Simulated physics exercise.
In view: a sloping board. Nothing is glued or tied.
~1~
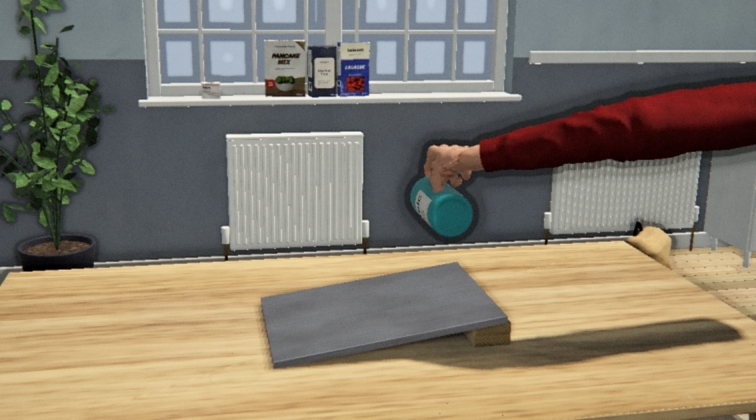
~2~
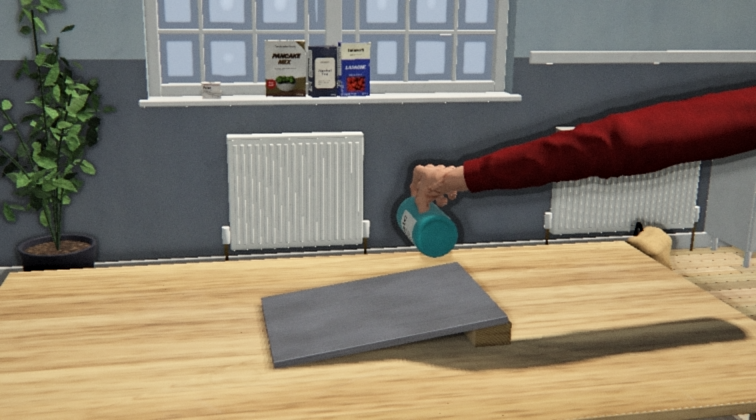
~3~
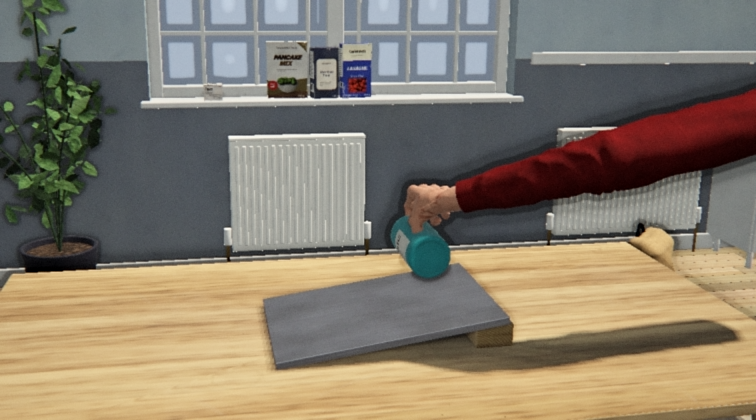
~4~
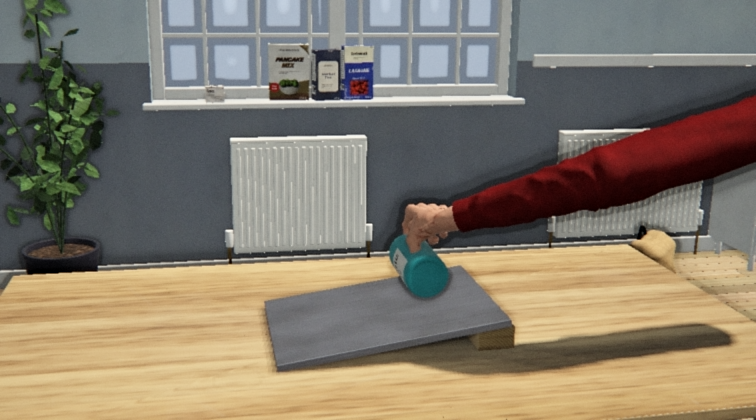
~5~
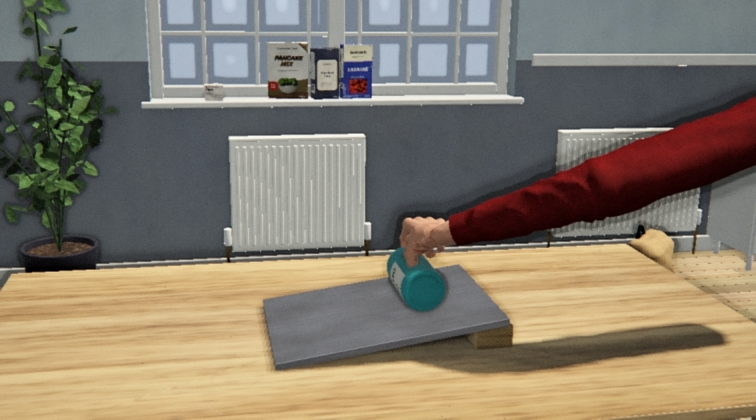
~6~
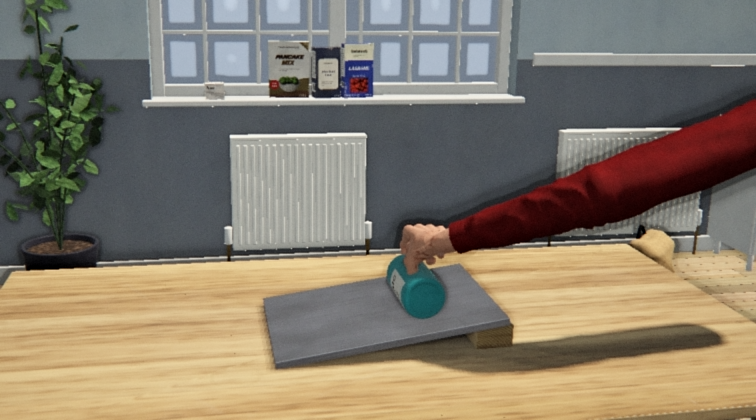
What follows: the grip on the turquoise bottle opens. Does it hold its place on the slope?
It runs down the board.
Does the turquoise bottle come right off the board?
The turquoise bottle leaves the board.
Then, 0.90 s on from there, turquoise bottle shifted well along near (290, 304).
Then, 1.40 s on from there, turquoise bottle now off the board.
Then, 2.00 s on from there, things are still on the move.
Then, 2.40 s on from there, as before.
In the end, off the board, turquoise bottle. The turquoise bottle goes downhill.
